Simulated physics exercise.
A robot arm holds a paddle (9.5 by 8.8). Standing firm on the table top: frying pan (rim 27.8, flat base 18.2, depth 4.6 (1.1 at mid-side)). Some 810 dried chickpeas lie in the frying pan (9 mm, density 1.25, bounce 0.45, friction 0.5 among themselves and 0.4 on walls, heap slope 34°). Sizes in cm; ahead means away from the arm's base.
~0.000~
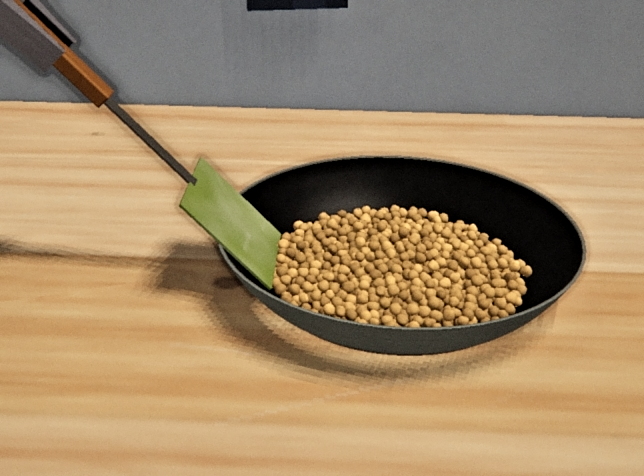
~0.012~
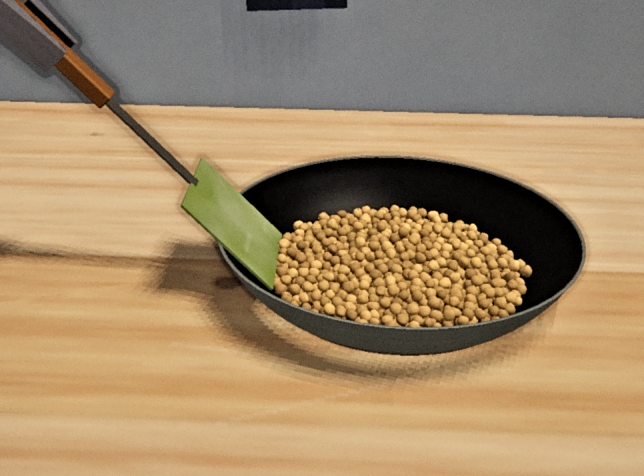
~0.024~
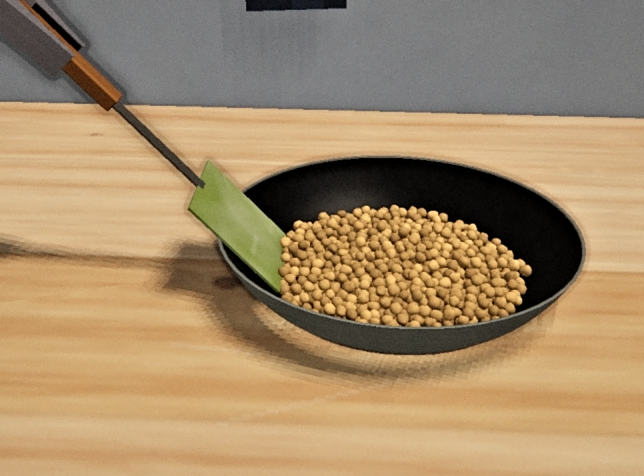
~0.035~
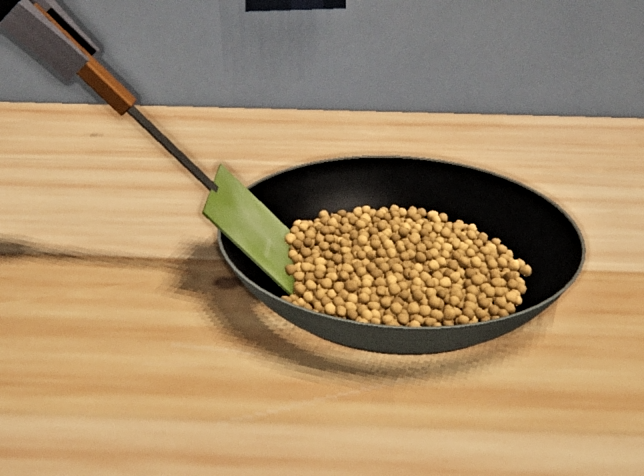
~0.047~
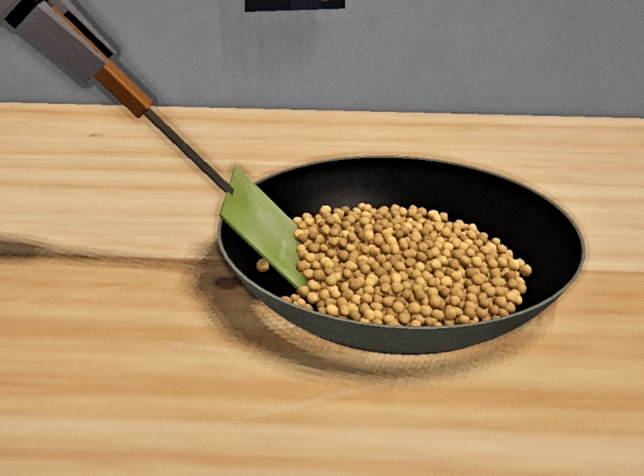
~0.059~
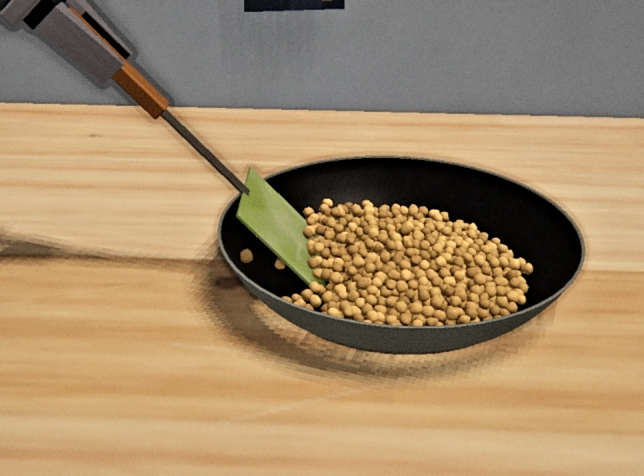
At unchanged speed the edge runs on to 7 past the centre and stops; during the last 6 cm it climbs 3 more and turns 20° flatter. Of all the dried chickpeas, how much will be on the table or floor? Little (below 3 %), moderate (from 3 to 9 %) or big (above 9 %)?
Answer: Moderate; from 3 to 9 % of the dried chickpeas finish on the table or floor.
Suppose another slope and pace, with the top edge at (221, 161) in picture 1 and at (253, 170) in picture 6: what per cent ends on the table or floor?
About 0 per cent.
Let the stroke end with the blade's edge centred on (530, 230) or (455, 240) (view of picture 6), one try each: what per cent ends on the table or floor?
Some 25 and 0 per cent.
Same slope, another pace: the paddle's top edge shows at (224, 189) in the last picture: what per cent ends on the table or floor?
About 0 per cent.
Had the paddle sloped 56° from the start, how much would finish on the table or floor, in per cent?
It would be near 5 per cent.
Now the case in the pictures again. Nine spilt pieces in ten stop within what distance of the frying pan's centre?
Some 55 cm.
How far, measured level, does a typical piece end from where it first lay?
About 4 cm.
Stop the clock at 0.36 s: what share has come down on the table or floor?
Roughly 6 per cent.
After 0.10 s, sloping 47°, highest piece 5 above the table; 806 in the frying pan.
After 0.14 s, sloping 41°, highest piece 6 above the table; 805 in the frying pan, 1 on the blade or in flight.
After 0.36 s, sloping 27°, highest piece 5 above the table; 759 in the frying pan, 41 on the table or floor, 6 on the blade or in flight.
After 1.41 s, sloping 27°, highest piece 5 above the table; 759 in the frying pan, 47 on the table or floor.
In the end, 759 in the frying pan, 47 on the table or floor. That is 6 % on the table or floor.
